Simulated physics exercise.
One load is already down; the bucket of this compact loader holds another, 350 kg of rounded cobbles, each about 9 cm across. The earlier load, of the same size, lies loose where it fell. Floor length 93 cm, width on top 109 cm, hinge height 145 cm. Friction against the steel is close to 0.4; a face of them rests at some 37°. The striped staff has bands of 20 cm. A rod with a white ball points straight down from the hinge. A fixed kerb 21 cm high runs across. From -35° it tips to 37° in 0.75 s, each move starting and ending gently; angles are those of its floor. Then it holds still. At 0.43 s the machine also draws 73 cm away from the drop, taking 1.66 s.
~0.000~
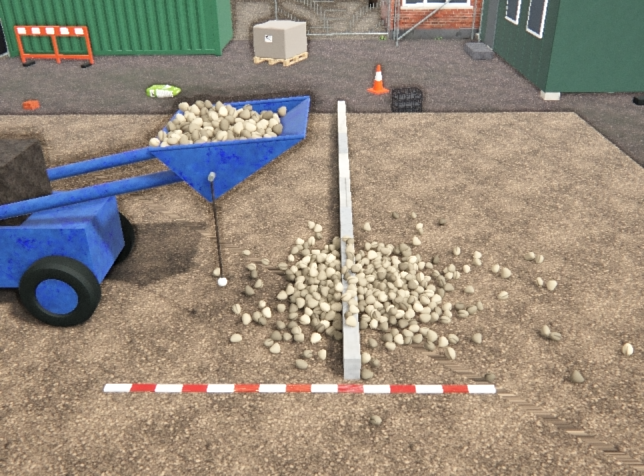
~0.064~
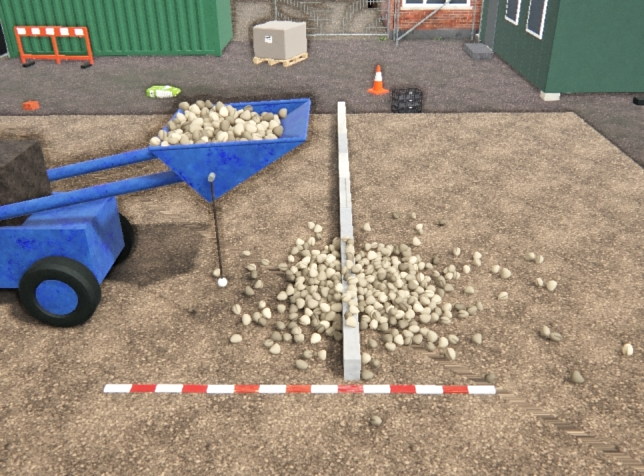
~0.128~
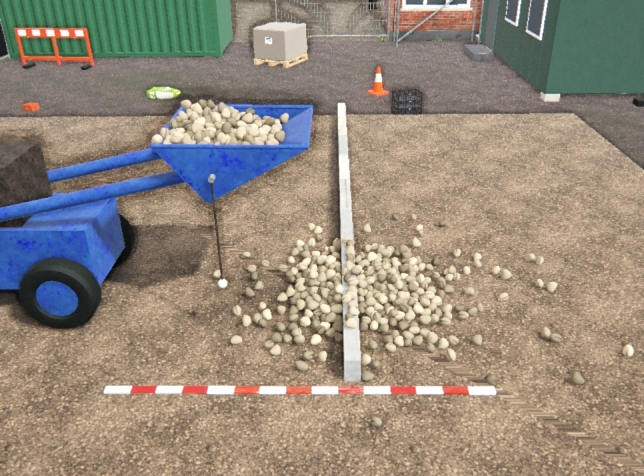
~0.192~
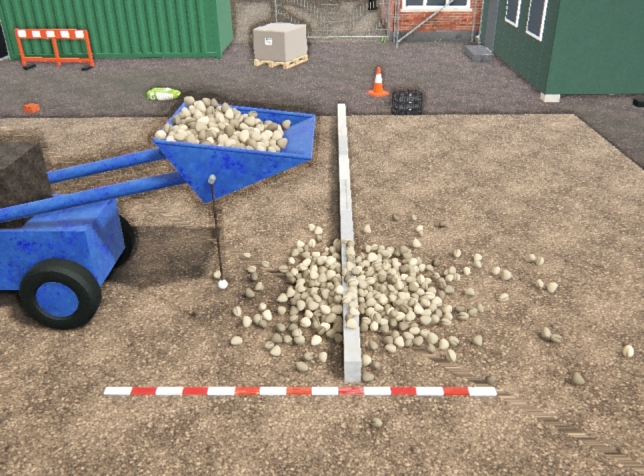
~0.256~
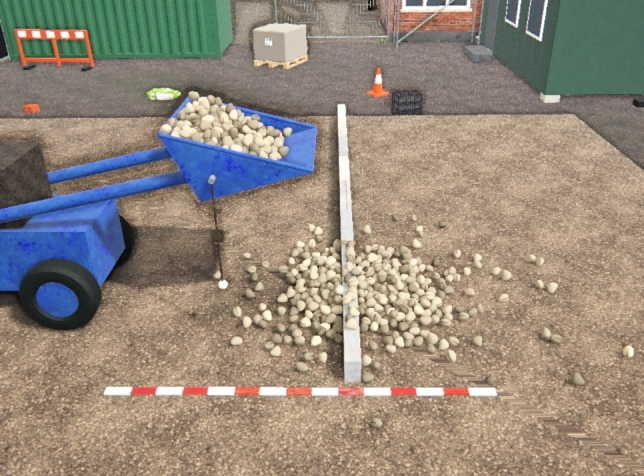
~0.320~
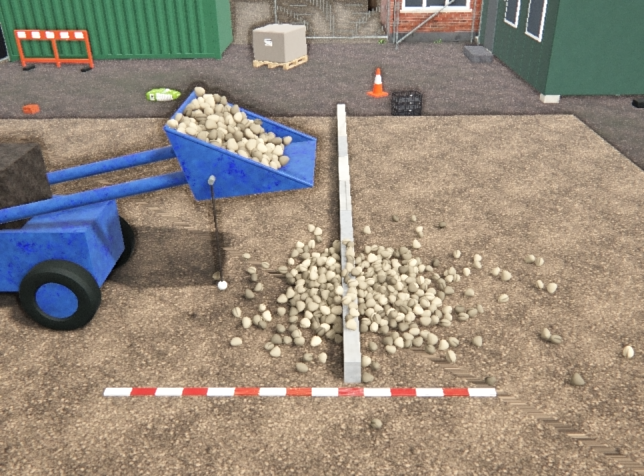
At first, a blue loader on the left holds a bucket of pale stones tilted back, beside a loose pile of similar stones lying across a kerb. The bucket then slowly rotates, its right-hand lip lowering while the stones inside shift slightly; the pile on the ground stays still.
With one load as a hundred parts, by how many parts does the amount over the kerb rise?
Roughly 4 per cent of a load more.
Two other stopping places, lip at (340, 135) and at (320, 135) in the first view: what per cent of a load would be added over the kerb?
Near 30 per cent from the first place, 15 from the second.
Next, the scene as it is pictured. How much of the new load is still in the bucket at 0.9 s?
Roughly 80 per cent is still inside.
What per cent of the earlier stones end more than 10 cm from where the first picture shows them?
About 5 per cent.
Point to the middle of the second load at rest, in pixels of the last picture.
Around (302, 286).
After 0.6 s the floor is at 25°; in per cent of one load, 100 in the bucket, 47 on this side of the kerb, 53 over the kerb; the foremost stones are at (556, 308).
After 0.9 s the floor is at 37°; in per cent of one load, 81 in the bucket, 66 on this side of the kerb, 53 over the kerb; the foremost stones are at (556, 308).
After 2.5 s the floor is at 37°; in per cent of one load, 0 in the bucket, 143 on this side of the kerb, 57 over the kerb; the foremost stones are at (556, 308).
After 5.2 s the floor is at 37°; in per cent of one load, 0 in the bucket, 143 on this side of the kerb, 57 over the kerb; the foremost stones are at (556, 308). Net gain over the kerb, 4.
